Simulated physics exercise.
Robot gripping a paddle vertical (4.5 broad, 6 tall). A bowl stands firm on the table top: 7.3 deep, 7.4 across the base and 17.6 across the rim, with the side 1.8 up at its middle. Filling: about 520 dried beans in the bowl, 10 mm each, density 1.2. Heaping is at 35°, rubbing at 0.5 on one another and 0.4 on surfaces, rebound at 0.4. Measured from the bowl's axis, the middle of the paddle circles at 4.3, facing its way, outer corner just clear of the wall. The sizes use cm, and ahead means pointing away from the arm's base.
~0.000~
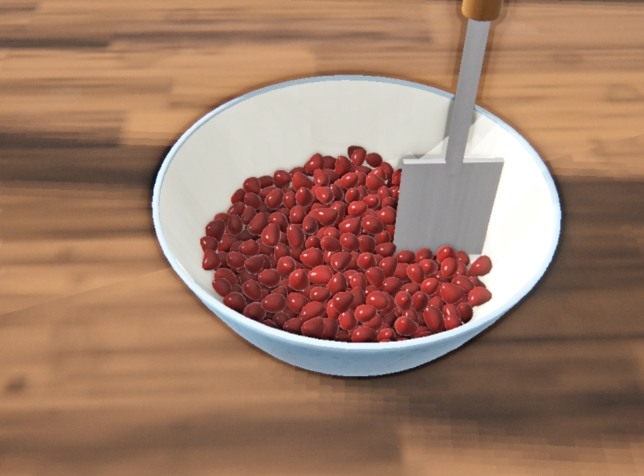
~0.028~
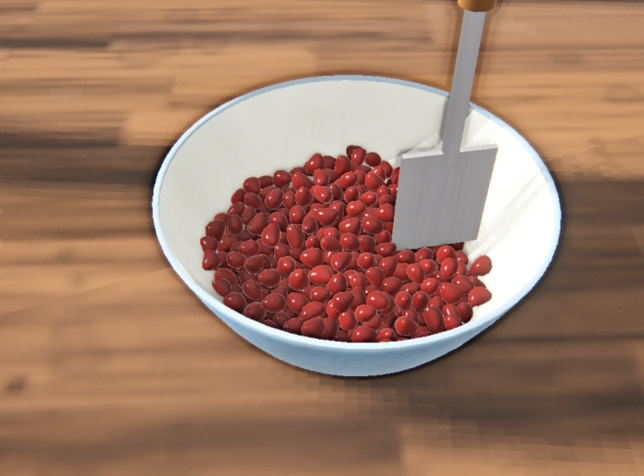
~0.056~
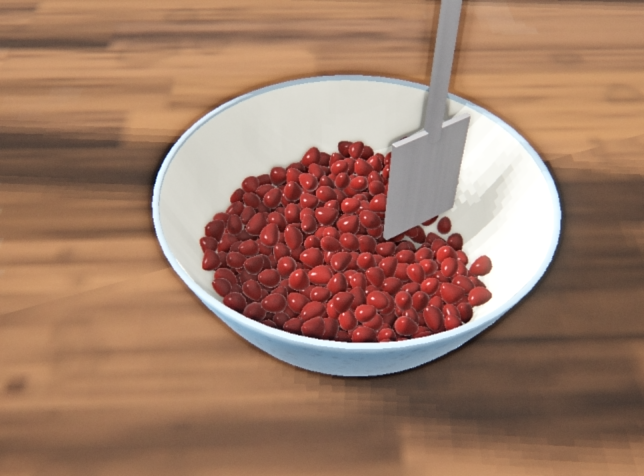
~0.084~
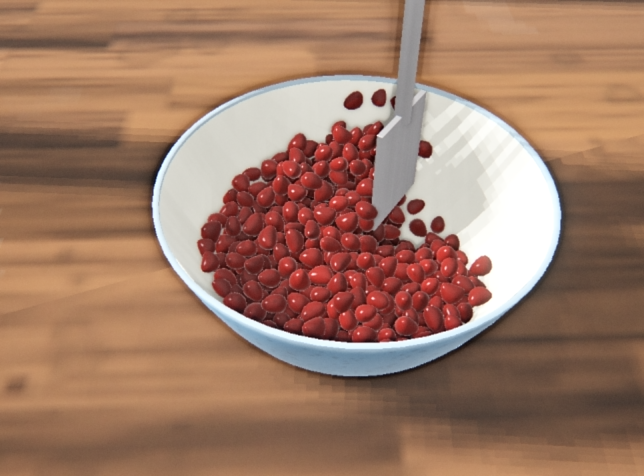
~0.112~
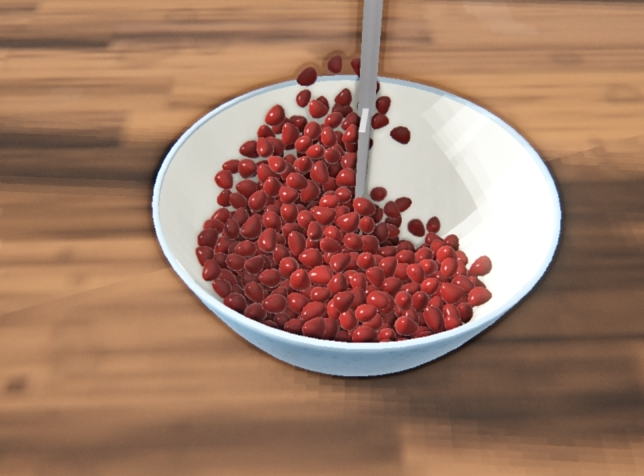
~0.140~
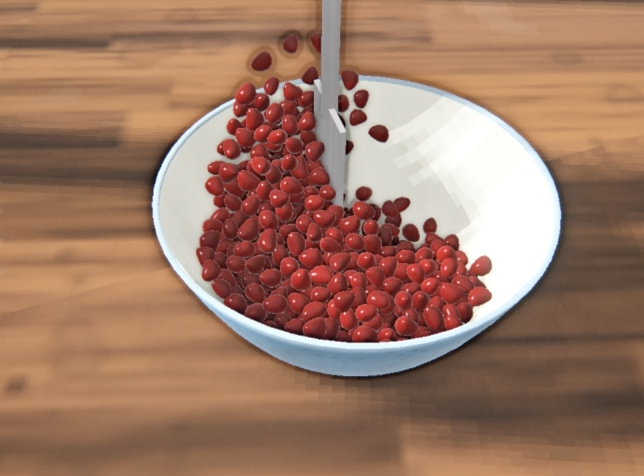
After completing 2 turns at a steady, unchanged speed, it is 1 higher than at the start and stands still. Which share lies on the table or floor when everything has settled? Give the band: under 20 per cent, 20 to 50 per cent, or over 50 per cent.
Band: 20 to 50 per cent.
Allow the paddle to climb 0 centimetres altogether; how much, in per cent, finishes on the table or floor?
40 per cent, roughly.
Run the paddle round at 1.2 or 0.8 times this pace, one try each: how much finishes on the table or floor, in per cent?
Roughly 35 and 20 per cent.
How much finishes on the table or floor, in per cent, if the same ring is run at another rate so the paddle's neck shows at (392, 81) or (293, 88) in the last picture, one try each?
It comes to roughly 15 per cent and then 35 per cent.
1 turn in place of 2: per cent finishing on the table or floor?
Then some 20 per cent.
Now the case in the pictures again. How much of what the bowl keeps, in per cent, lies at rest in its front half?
About 50 per cent.
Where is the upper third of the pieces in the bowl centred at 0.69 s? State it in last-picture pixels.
(289, 297).
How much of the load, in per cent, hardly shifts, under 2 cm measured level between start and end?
Near 30 per cent of the pieces.
By 0.42 s, 343° round, highest piece 10 above the table; 434 in the bowl, 57 on the table or floor, 29 in flight or on the tool.
By 0.69 s, 223° round, highest piece 9 above the table; 386 in the bowl, 123 on the table or floor, 11 in flight or on the tool.
By 1.03 s, 0° round, highest piece 7 above the table; 367 in the bowl, 151 on the table or floor, 2 in flight or on the tool.
By 1.73 s, 0° round, highest piece 6 above the table; 367 in the bowl, 153 on the table or floor.
Final count, 367 in the bowl, 153 on the table or floor. That is 29 % on the table or floor.
